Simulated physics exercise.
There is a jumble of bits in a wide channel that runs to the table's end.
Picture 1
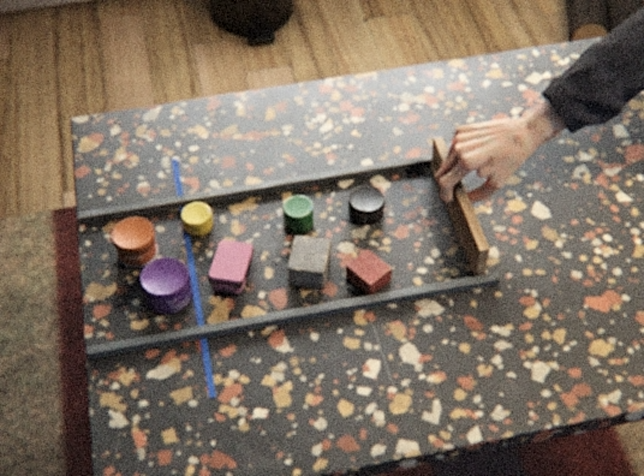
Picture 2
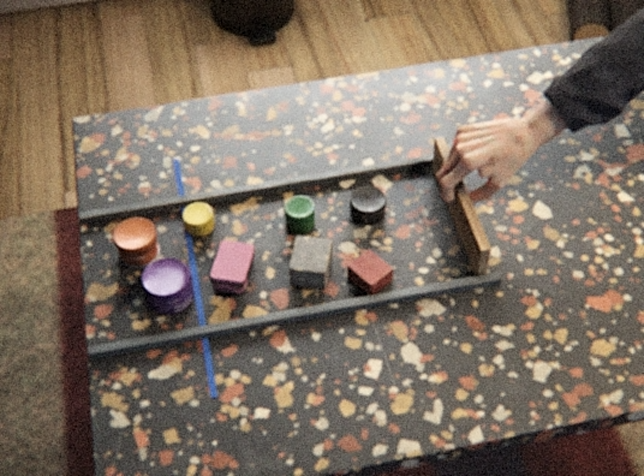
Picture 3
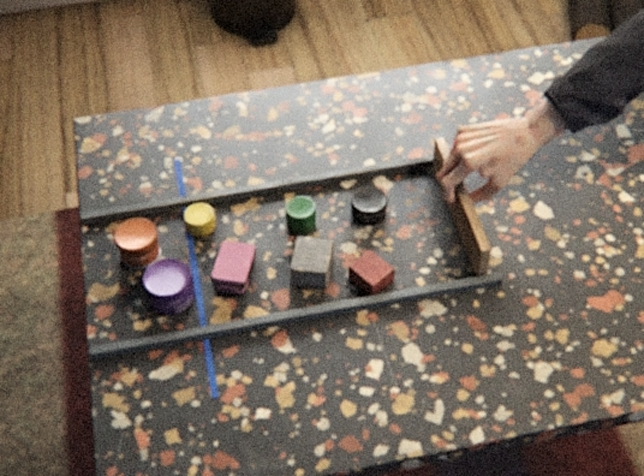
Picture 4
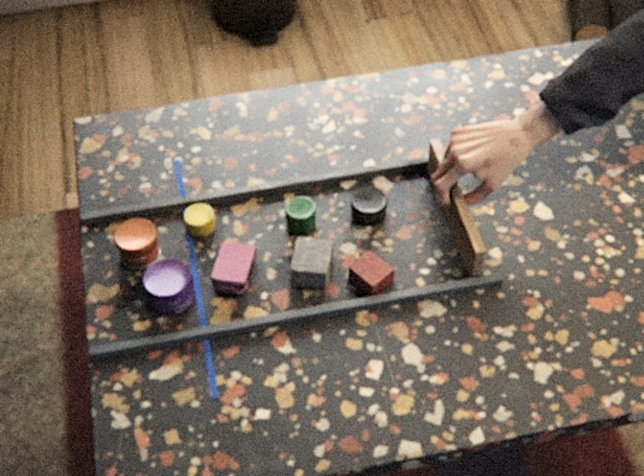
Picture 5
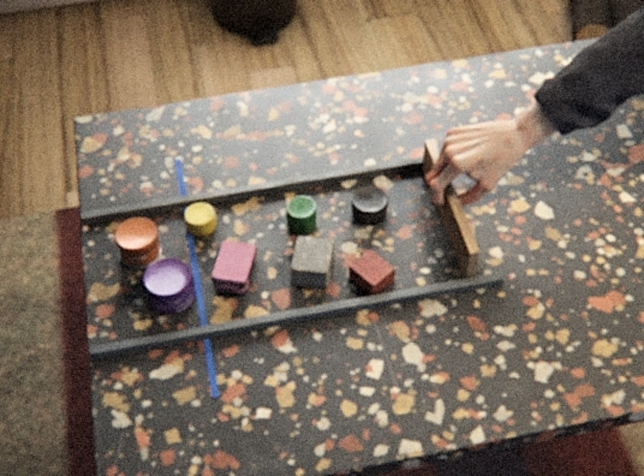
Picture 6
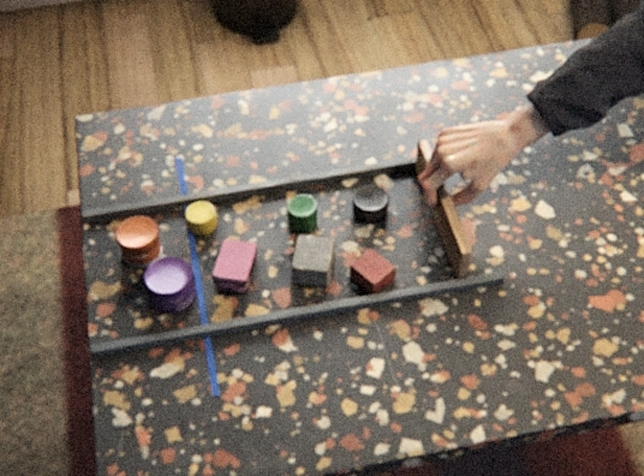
At the start, a hand holds a wooden board upright at the right of a channel on a speckled table, with coloured tubs, lids and blocks lying to its left. The hand then slides the board slightly left toward the pieces, which stay in place around the blue tape.
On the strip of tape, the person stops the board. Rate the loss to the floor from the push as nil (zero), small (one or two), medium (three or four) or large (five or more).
The loss is nil.
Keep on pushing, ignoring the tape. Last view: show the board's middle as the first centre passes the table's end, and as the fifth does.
About (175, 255) and about (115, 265).
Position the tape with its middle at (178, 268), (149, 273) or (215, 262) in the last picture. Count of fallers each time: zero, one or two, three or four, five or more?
One after another: Zero, just one or two, none at all.
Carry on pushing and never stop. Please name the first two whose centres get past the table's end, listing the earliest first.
Sequence: Orange tin; pink case.
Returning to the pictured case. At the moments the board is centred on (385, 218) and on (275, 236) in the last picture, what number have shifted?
I get 1 at the one place and 6 at the other.
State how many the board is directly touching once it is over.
3.
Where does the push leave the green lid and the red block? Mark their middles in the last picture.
The green lid at (139, 236), the red block at (187, 308).
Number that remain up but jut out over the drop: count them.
The number overhanging is 0.
Soon after, none off yet; orange tin at rest near (139, 242); purple tub at rest near (171, 285); yellow lid at rest near (201, 219).
In the end, the number that fall off is zero.
